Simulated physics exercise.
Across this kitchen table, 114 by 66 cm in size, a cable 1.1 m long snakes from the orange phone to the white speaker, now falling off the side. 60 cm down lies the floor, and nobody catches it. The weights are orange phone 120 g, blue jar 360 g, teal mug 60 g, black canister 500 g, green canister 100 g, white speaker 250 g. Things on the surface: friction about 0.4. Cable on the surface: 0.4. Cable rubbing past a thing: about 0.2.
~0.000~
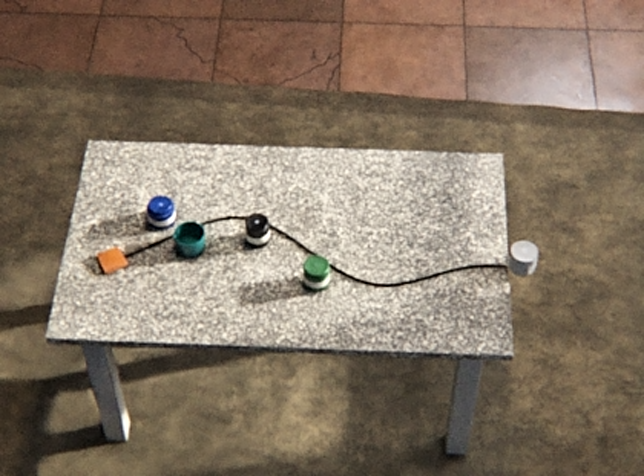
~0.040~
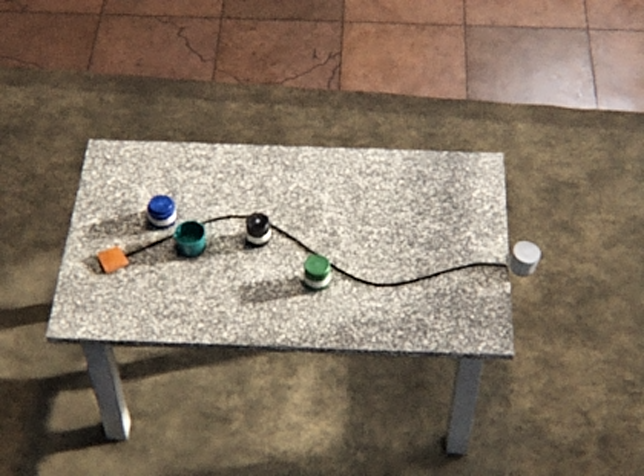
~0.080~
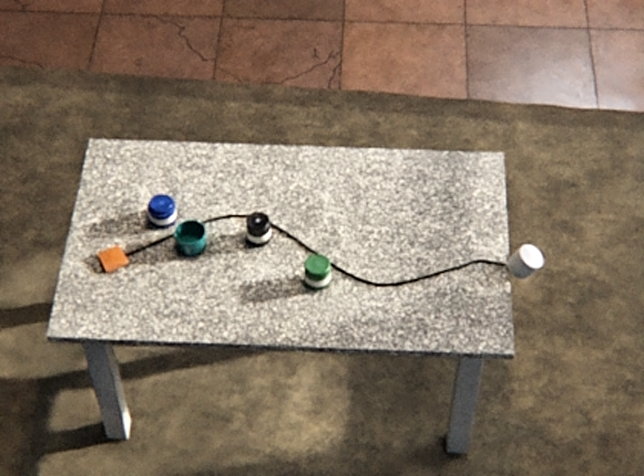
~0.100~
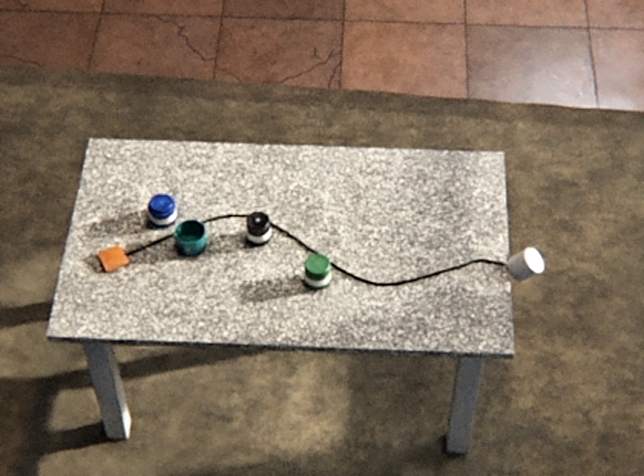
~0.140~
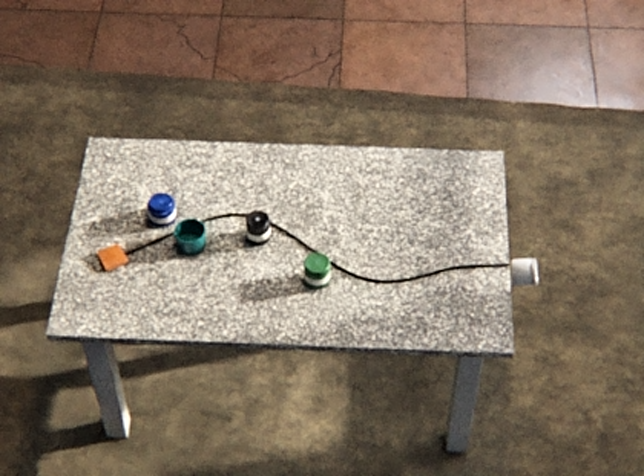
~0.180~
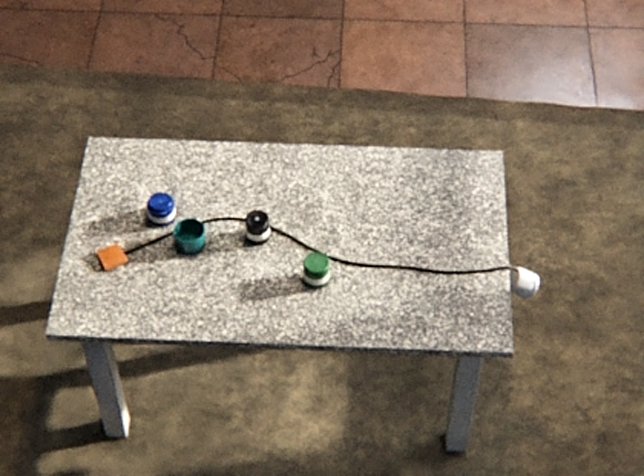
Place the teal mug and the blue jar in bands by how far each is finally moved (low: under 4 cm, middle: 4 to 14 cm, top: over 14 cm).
Teal mug: Middle; blue jar: Low.
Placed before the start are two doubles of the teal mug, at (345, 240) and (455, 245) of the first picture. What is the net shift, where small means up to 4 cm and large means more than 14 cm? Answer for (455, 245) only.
Slight.
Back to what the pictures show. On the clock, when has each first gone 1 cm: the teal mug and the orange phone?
Teal mug: 0.24 s; orange phone: 0.24 s.
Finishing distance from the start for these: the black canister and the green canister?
The black canister ends up around 0 cm from its start and the green canister around 0 cm.
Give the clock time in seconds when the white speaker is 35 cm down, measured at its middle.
At about 0.60 s.
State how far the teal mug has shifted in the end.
Net shift for the teal mug is 8 cm.
At 0.4 s, the cable's tail end at (179, 238); teal mug 7 cm off its start, orange phone 15 cm off its start, white speaker over the edge.
At 0.7 s, the cable's tail end at (238, 226); teal mug 7 cm off its start, orange phone 30 cm off its start, white speaker over the edge.
At 0.9 s, the cable's tail end at (281, 216); teal mug 7 cm off its start at (197, 251), orange phone 44 cm off its start at (273, 206), white speaker over the edge.
At 1.2 s, the cable's tail end at (309, 207); teal mug 7 cm off its start, orange phone 50 cm off its start, white speaker over the edge.
At 2.4 s, the cable's tail end at (309, 207); teal mug 7 cm off its start at (197, 251), blue jar 0 cm off its start at (160, 201), orange phone 50 cm off its start at (297, 206), white speaker over the edge.
